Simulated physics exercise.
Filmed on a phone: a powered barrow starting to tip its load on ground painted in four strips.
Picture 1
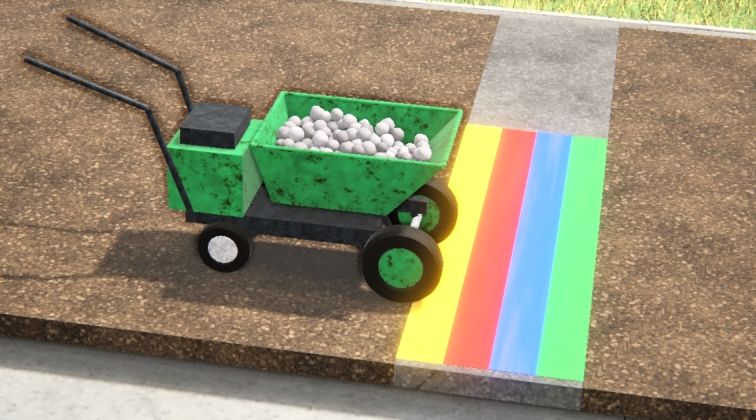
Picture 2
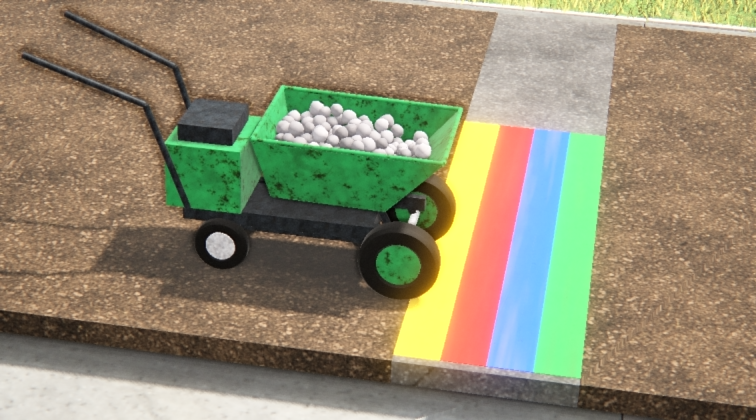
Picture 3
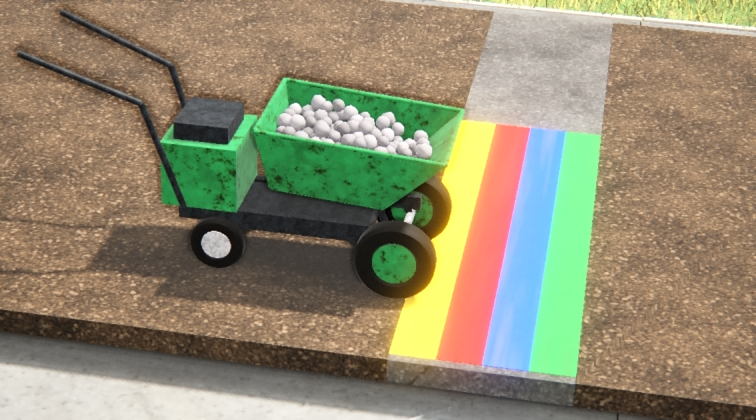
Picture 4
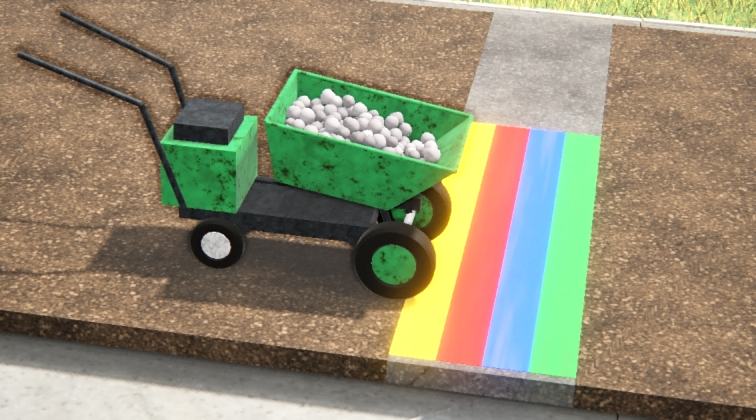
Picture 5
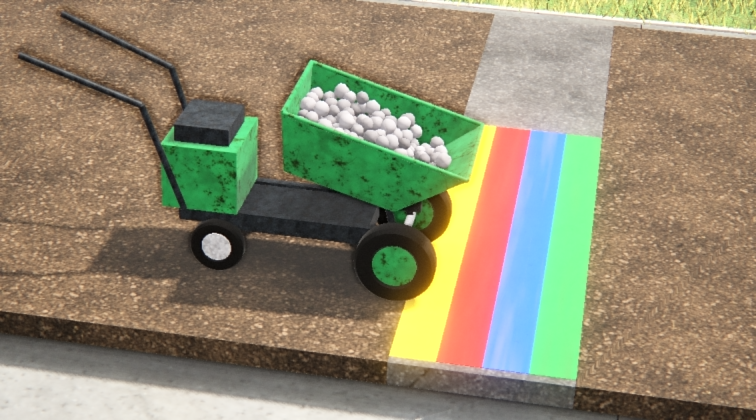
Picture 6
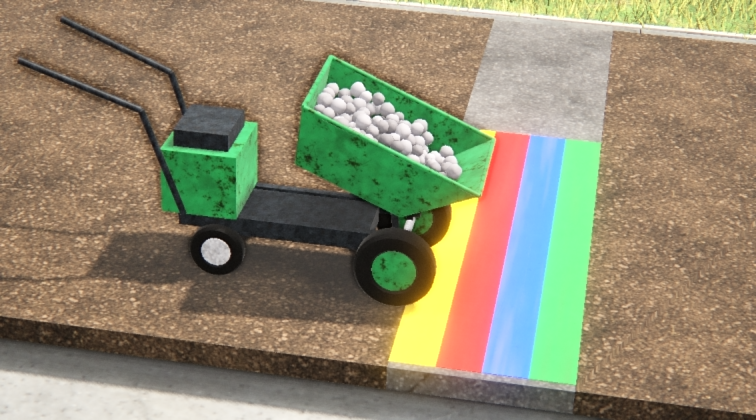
On a brown, gritty slab with a pale strip at the front and grass at the upper right, seen from above at an angle, the camera shifts very slightly. A green and black barrow with dark handles at left holds pale round lumps, beside yellow, red, blue and green strips at right. The skip tilts gradually, its rear rising and its front lip lowering, while the lumps stay heaped inside.
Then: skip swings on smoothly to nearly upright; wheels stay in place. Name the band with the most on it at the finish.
The green one.
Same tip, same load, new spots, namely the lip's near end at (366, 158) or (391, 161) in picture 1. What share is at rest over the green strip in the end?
About 20 per cent, then about 20 per cent.
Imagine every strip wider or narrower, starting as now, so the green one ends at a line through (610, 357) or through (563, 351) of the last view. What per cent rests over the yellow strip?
The first gives around 0 per cent, the second around 0 per cent.
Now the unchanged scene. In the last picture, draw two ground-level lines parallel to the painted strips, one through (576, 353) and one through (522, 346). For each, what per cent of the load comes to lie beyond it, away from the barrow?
Estimate: 50 % and 80 %, respectively.
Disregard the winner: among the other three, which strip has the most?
That blue strip is second.
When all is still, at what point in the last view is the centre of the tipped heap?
Around (583, 289), give or take.
Just after the last frame, skip tipped steeply; every one in the skip.
A moment on, skip tipped right over; roughly half in the skip; about a tenth over the blue strip; roughly a third over the green strip; just a few falling; about a tenth off the paint.
Further on, skip tipped right over; about a tenth in the skip; about a tenth over the blue strip; roughly a third over the green strip; roughly half off the paint.
When it is over, skip tipped right over; about a tenth in the skip; not one over the yellow strip; not one over the red strip; about a tenth over the blue strip; roughly a third over the green strip; roughly half off the paint.
